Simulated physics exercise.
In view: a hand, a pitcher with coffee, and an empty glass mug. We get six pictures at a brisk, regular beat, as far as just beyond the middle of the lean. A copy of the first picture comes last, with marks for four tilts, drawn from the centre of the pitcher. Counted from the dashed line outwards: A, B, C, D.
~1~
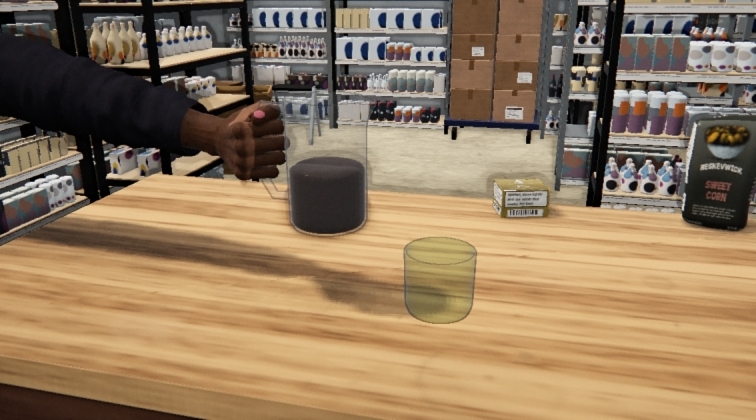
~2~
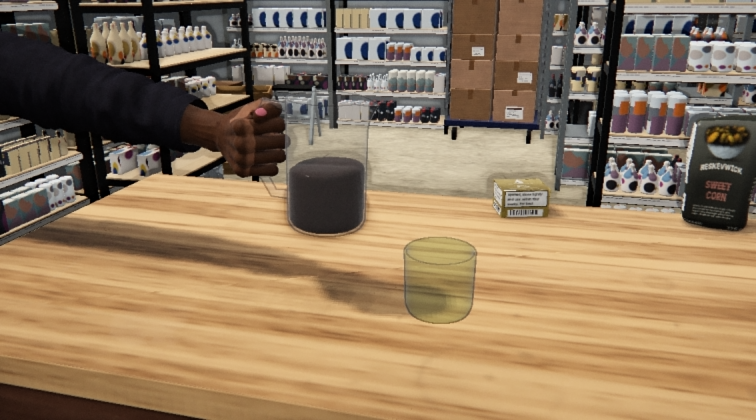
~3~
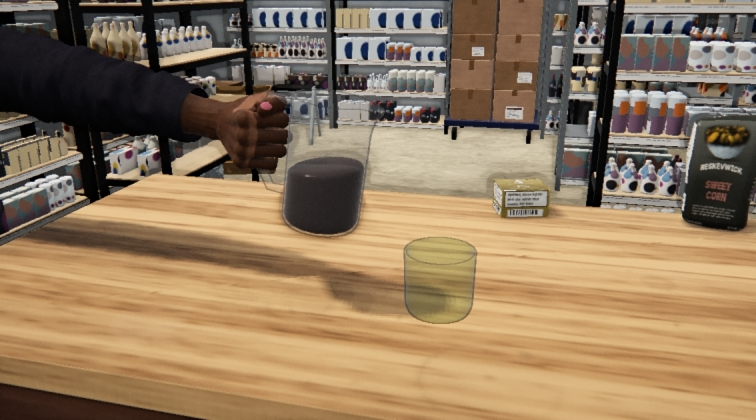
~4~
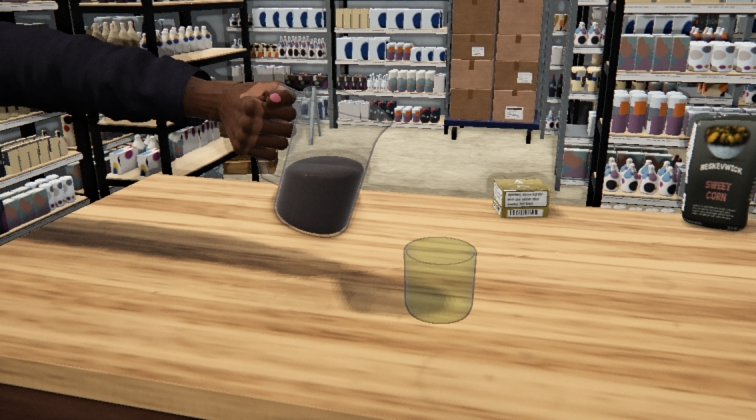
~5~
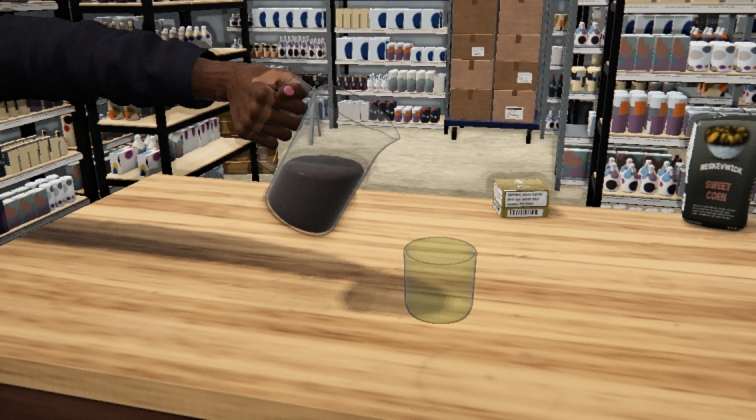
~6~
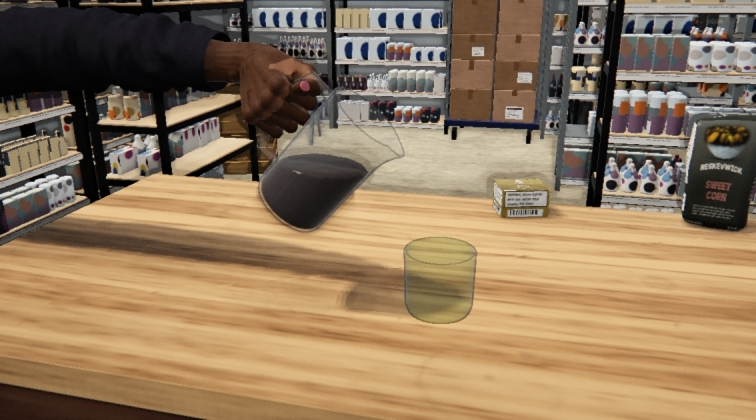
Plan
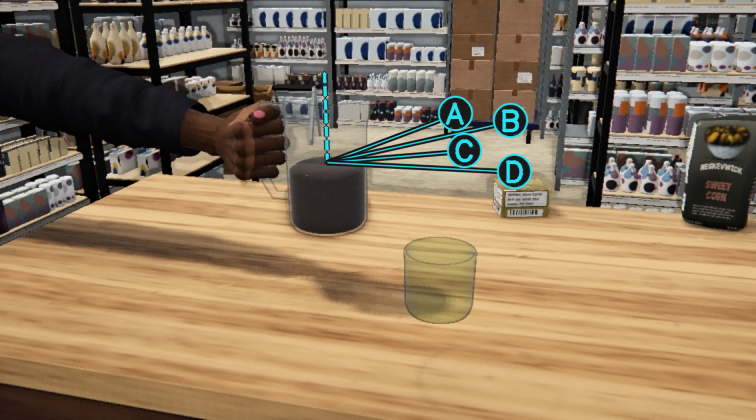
In a storeroom lined with stocked metal shelves, a fixed view looks slightly down on a pale wooden tabletop. A dark-sleeved arm from the left grips a clear pitcher of dark liquid, with an empty yellowish glass nearer the front and a small package and a black sweet corn pack to the right. The hand tilts the pitcher steadily rightward, and the liquid shifts inside.
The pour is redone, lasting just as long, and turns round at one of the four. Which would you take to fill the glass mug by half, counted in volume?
Best: C.
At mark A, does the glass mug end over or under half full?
Under half.
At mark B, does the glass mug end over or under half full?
Under half.
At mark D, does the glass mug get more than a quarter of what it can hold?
Yes.
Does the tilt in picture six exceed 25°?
Yes, it does.
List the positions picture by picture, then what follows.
Upright, lip at (374, 103); rim of the glass mug round (440, 250); nothing has left yet, in the first picture.
Tipped about 2°, lip at (376, 105); nothing has left yet, in the second picture.
Tipped about 8°, lip at (382, 111); nothing has left yet, in the third picture.
Tipped about 18°, lip at (391, 123); nothing has left yet, in the fourth picture.
Tipped about 30°, lip at (398, 138); nothing has left yet, in the fifth picture.
Tipped about 42°, lip at (403, 154); nothing has left yet, in the sixth picture.
On the marked copy, A at (439, 120); B at (493, 125); C at (447, 152); D at (497, 171).
If A is chosen, the glass mug ends with about 13 % of what it can hold.
If B is chosen, the glass mug ends with about 31 % of what it can hold.
If C is chosen, the glass mug ends with about 52 % of what it can hold.
If D is chosen, the glass mug ends with about 69 % of what it can hold; 6 % of the coffee is spilt.
